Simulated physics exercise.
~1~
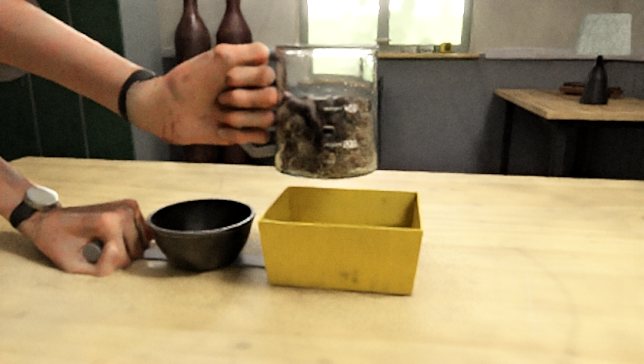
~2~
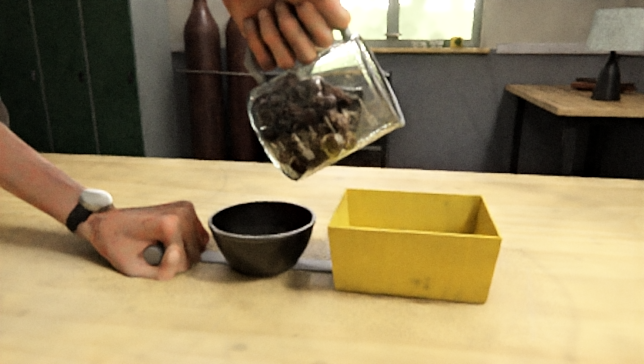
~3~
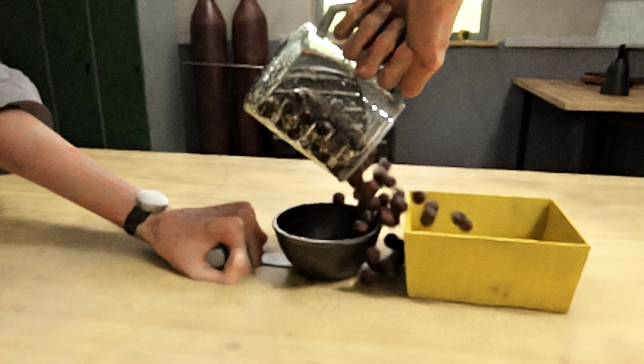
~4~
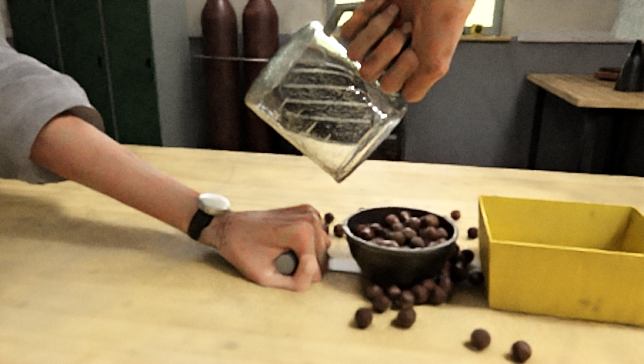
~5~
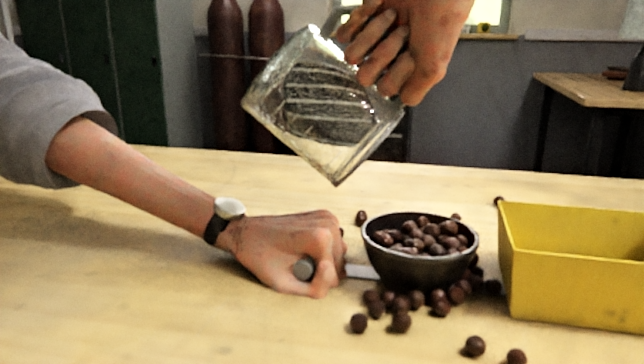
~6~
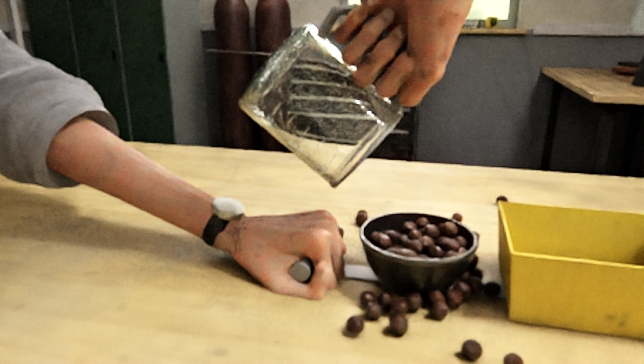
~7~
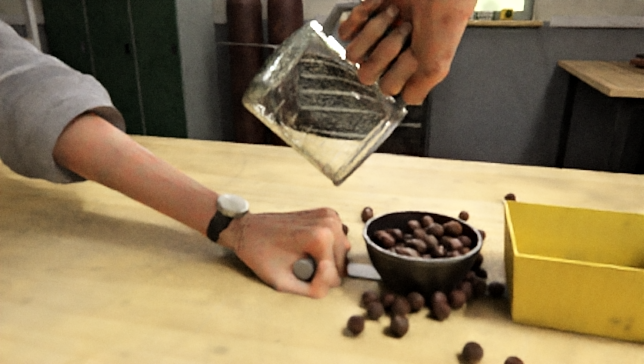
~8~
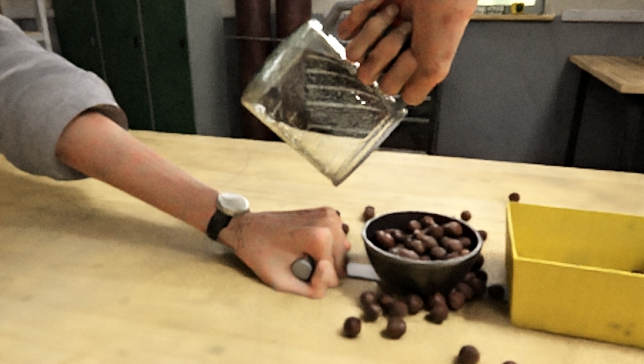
At first, one hand holds a glass jug of dark round balls upright above a wooden table, while the other grips a strip joined to a black bowl and a yellow tin. The lower hand slides the joined pair steadily to the right as the jug tips over. Balls then pour out around the bowl's right side, some dropping in and others landing on the table. The hand slows and halts, with the jug still tilted, mouth down. Finally, the jug is empty, the bowl is heaped, and many balls lie scattered around it.
